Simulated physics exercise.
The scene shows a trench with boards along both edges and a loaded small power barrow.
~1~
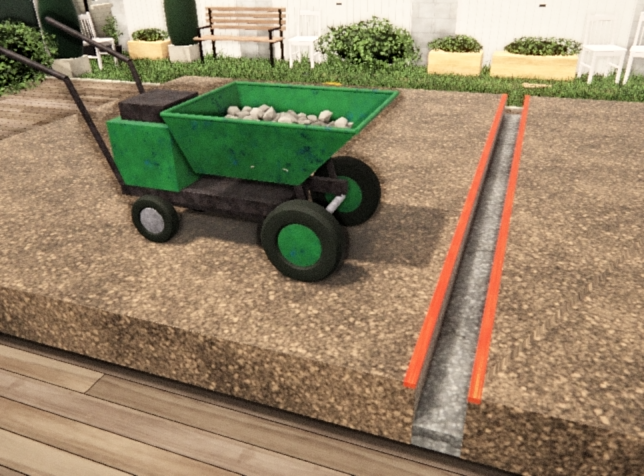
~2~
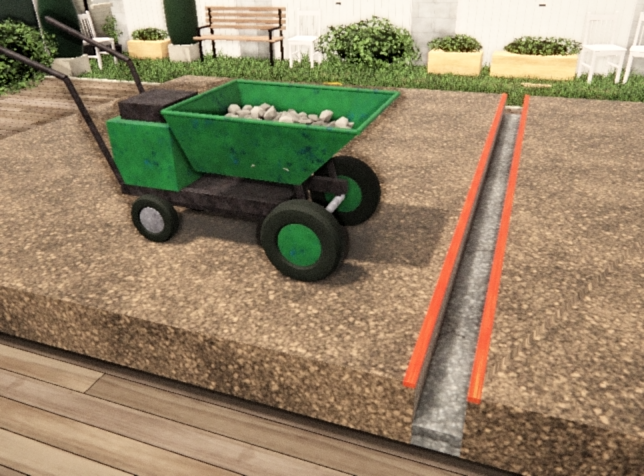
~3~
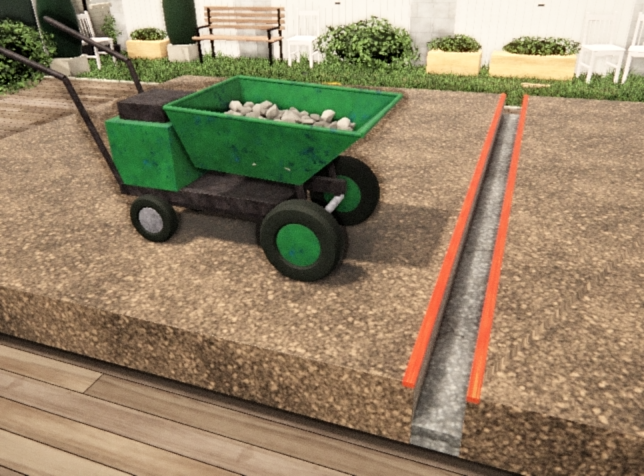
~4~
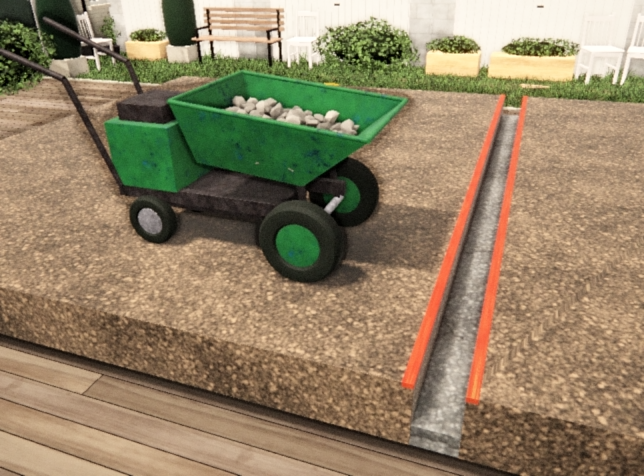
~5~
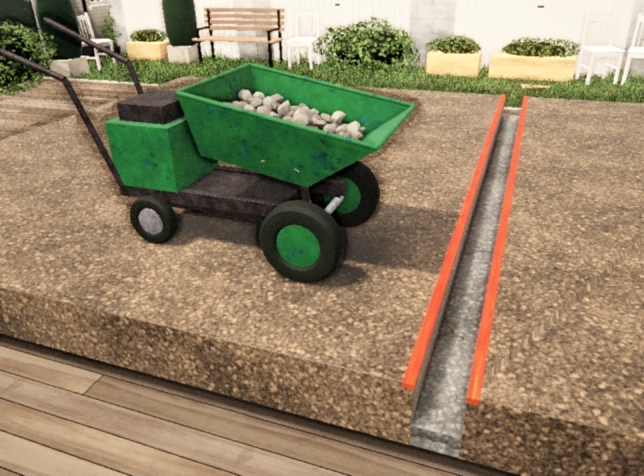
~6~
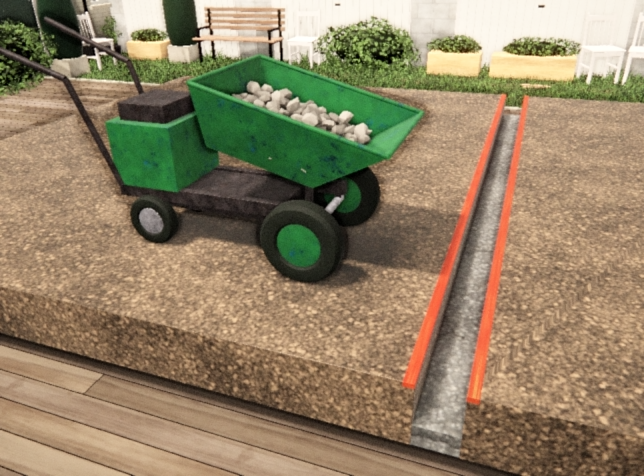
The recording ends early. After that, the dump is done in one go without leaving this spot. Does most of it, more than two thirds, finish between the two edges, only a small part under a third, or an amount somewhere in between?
Most of it, more than two thirds, finishes between the edges.
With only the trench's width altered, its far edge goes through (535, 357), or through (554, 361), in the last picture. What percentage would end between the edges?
Lab note: Try one about 100 %, try two about 100 %.
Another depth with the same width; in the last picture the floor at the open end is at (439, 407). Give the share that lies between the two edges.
50 %.
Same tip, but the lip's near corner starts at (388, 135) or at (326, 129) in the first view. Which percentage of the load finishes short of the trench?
Roughly 0 per cent, then roughly 20 per cent.
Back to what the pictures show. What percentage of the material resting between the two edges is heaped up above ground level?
About 15 in a hundred.
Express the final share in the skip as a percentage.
It comes to about 5 percent.
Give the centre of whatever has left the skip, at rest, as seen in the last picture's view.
Around (470, 285).
Just after the last frame, skip tipped steeply; every one in the skip.
A moment on, skip tipped steeply; the larger part in the skip; just a few short of the trench; about a tenth in or heaped over the trench; just a few beyond it; just a few falling.
Further on, skip tipped right over; about a tenth in the skip; just a few short of the trench; the larger part in or heaped over the trench; about a tenth beyond it.
When it is over, skip tipped right over; about a tenth in the skip; about a tenth short of the trench; the larger part in or heaped over the trench; about a tenth beyond it.
